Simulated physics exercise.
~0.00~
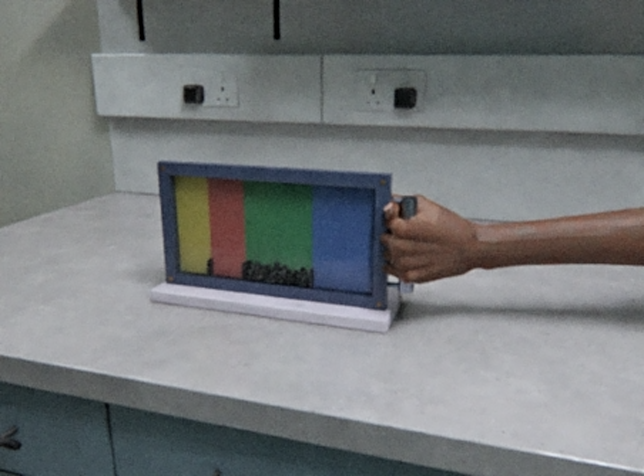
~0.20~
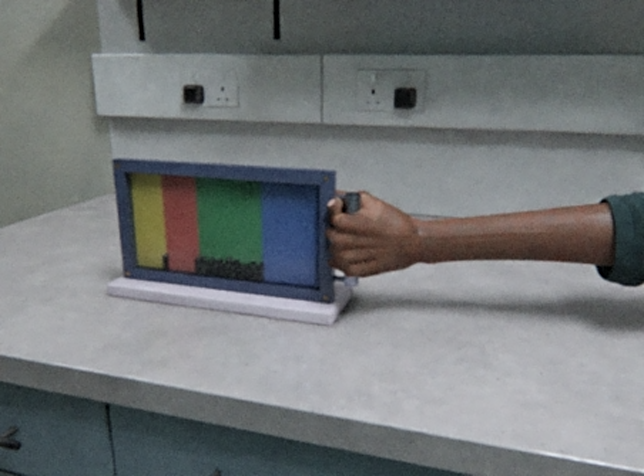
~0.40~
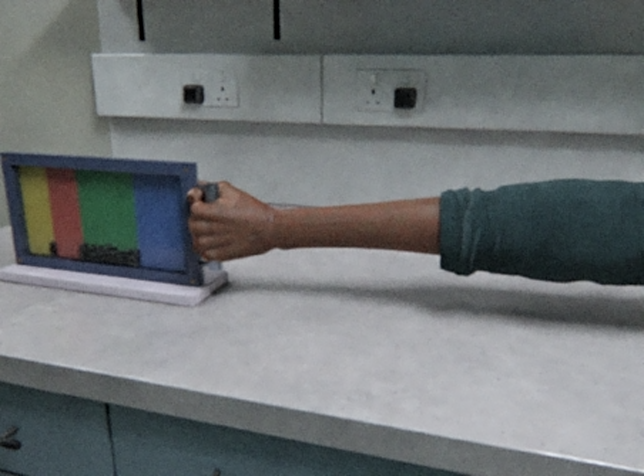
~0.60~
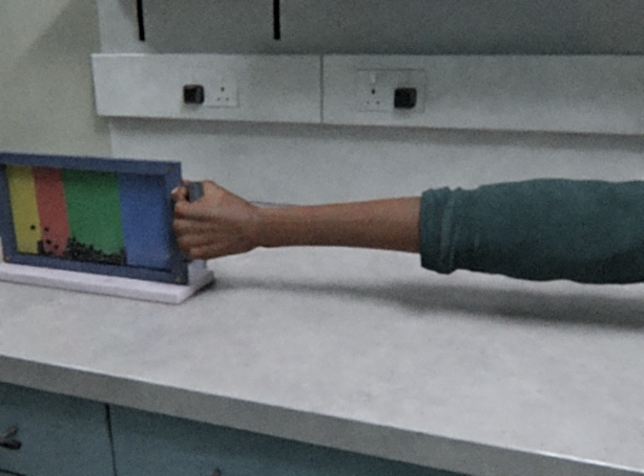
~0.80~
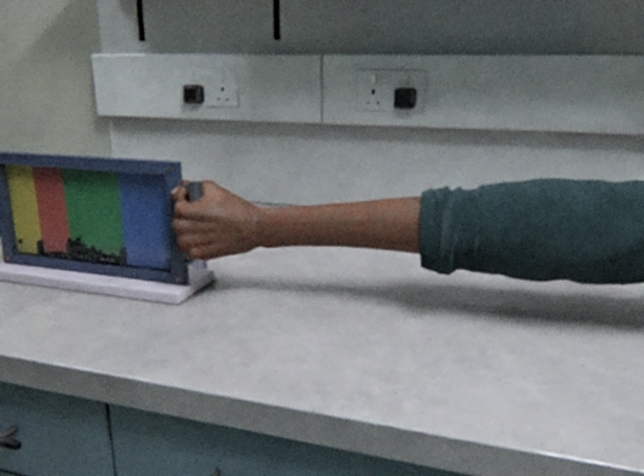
A striped case of black beads slides left, pushed by a hand, and stops, beads shifting left.
